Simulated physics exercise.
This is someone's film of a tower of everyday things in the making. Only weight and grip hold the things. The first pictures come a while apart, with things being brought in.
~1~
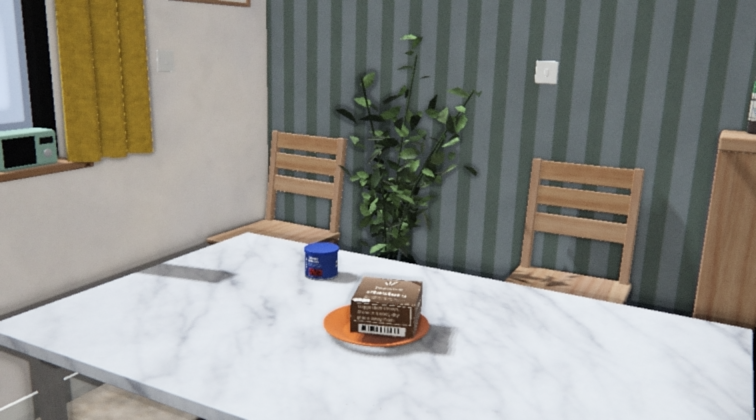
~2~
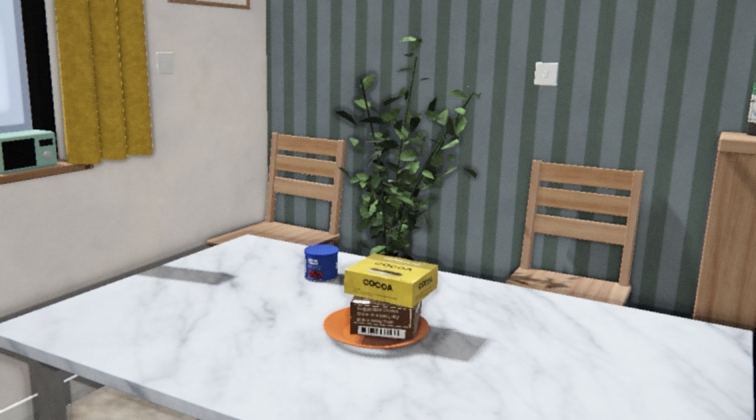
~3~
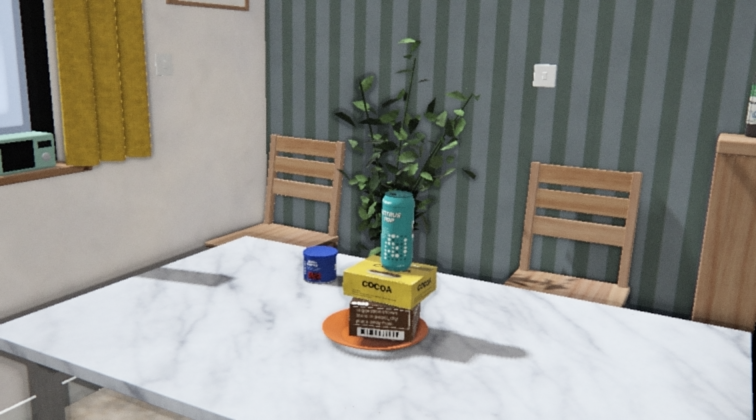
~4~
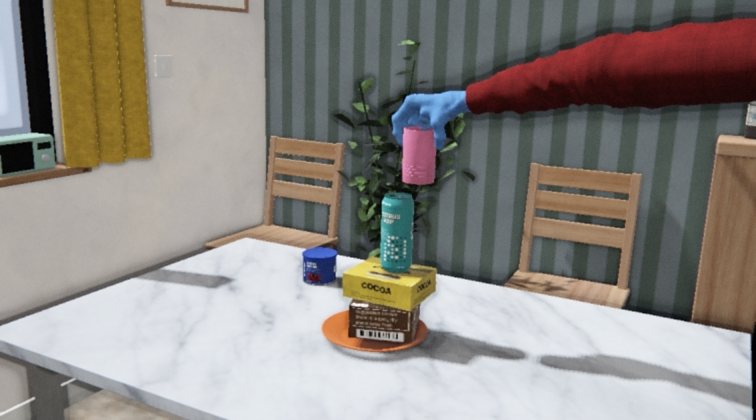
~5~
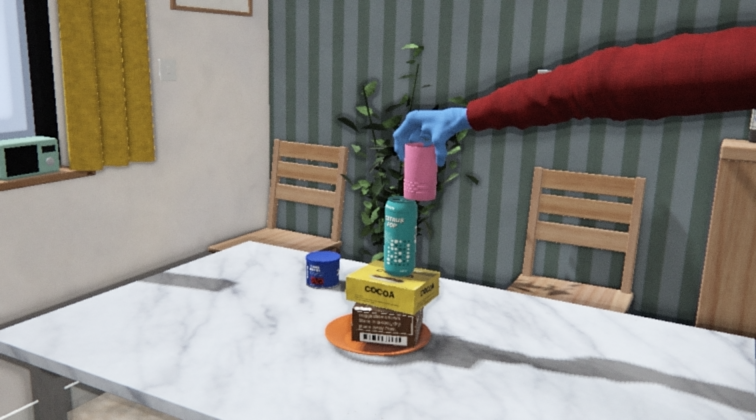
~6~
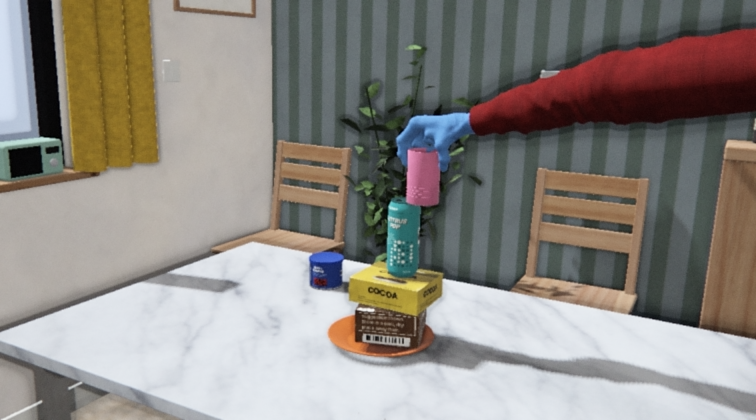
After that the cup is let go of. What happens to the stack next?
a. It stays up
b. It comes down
The answer is b.
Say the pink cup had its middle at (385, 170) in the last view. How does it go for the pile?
Observed: Pile falls.
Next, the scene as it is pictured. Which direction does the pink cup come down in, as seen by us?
As we see it, to our right.
Then, 0.40 s past the last view, pink cup now fallen.
Then, 0.50 s past the last view, things are still on the move.
Finally, fallen, pink cup; the other 5 still in place. Final places as the last picture's camera would see them, pink cup near (499, 352). The pile loses its balance.
